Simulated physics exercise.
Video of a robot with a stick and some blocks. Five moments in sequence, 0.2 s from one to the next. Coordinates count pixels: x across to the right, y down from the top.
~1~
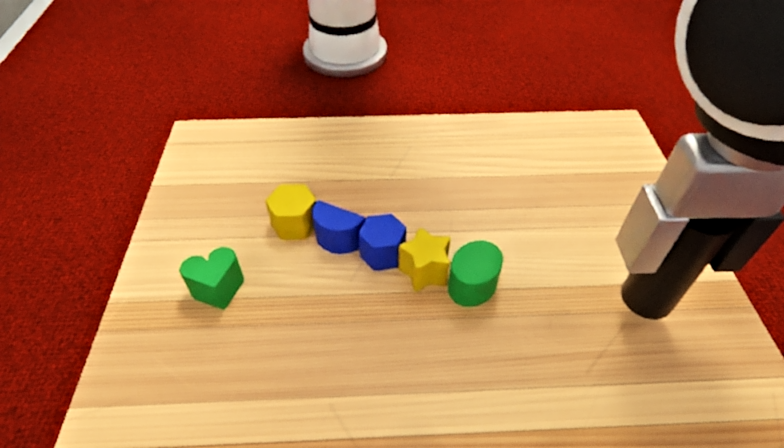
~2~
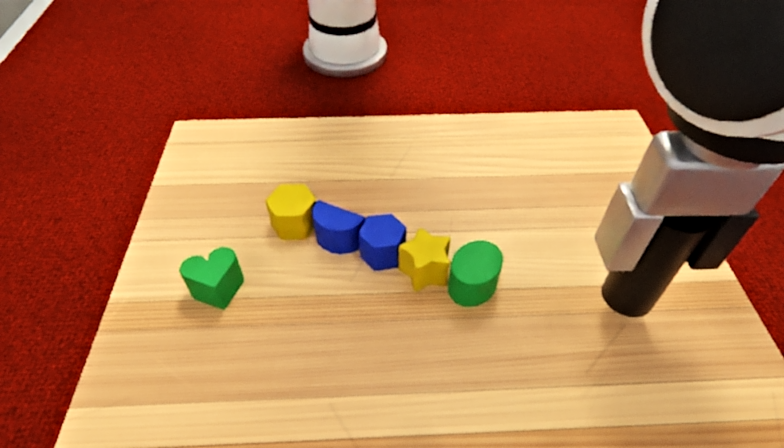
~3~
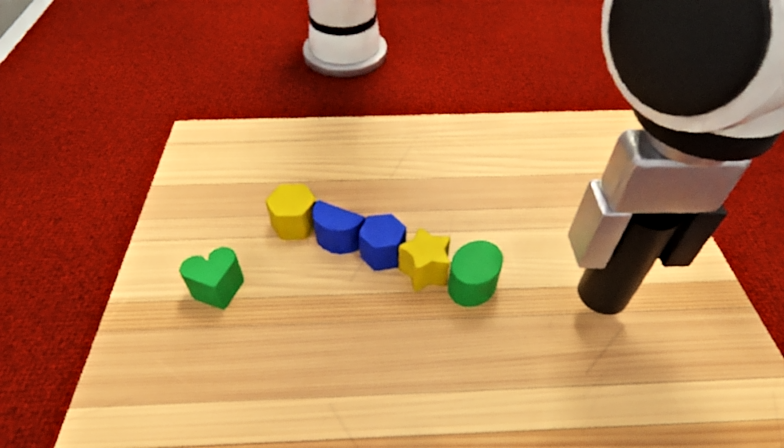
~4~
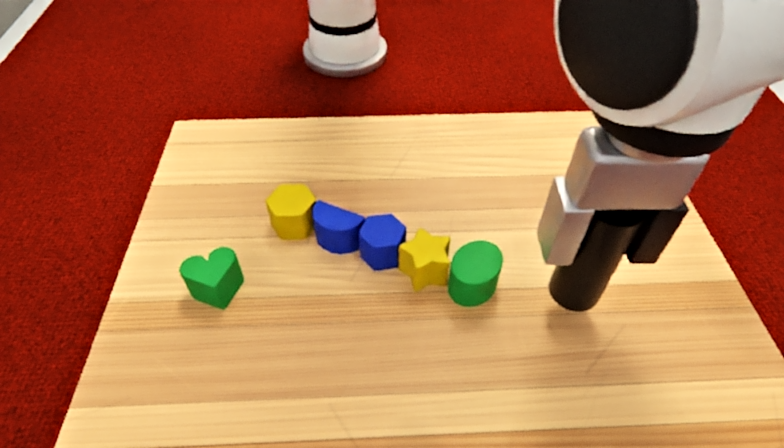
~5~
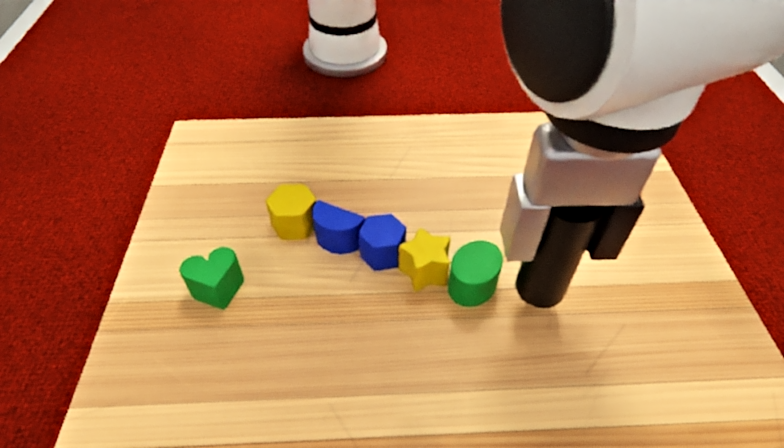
On a wooden board over red carpet, a robot arm slid its black stick left from the right side, close beside a green block, while the row of blocks and the green heart stayed still.
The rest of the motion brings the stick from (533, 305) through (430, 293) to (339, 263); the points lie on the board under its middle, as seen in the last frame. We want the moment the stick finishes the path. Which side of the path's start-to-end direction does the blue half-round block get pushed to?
The answer is right: Facing from the path's start to its end, that's where the blue half-round block shifts.
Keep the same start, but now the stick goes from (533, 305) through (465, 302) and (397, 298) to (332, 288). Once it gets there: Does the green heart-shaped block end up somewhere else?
I expect not.
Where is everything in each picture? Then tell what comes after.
Stick tip at (646, 298); block tops, green heart-shaped block at (208, 265); yellow hexagon at (291, 199); blue half-round block at (335, 216); blue hexagon at (383, 229); yellow star-shaped block at (427, 247); green oval block at (478, 261), in the first frame.
Stick at (627, 296); blocks unchanged, in the second frame.
Stick at (602, 294); blocks unchanged, in the third frame.
Stick at (573, 291); blocks unchanged, in the fourth frame.
Stick at (540, 288); green heart-shaped block at (208, 265); yellow hexagon at (291, 199); blue half-round block at (335, 216); blue hexagon at (383, 229); yellow star-shaped block at (427, 247); green oval block at (478, 261), in the fifth frame.
On the path given first. One third of the way, stick at (467, 282); yellow hexagon at (278, 195), turned 25° anticlockwise; blue half-round block at (325, 199), turned 20° anticlockwise; blue hexagon at (358, 220), turned 65° clockwise; yellow star-shaped block at (378, 253); green oval block at (421, 261), turned 20° anticlockwise.
Two thirds of the way, stick at (398, 268); yellow hexagon at (276, 195), turned 30° anticlockwise; blue half-round block at (326, 187), turned 30° anticlockwise; blue hexagon at (335, 215); yellow star-shaped block at (307, 254); green oval block at (352, 252), turned 35° anticlockwise.
At the end, stick at (337, 246); green heart-shaped block at (201, 267); yellow hexagon at (276, 194), turned 30° anticlockwise; blue half-round block at (327, 181), turned 40° anticlockwise; blue hexagon at (316, 207), turned 195° clockwise; yellow star-shaped block at (247, 262), turned 40° anticlockwise; green oval block at (288, 242), turned 65° anticlockwise.
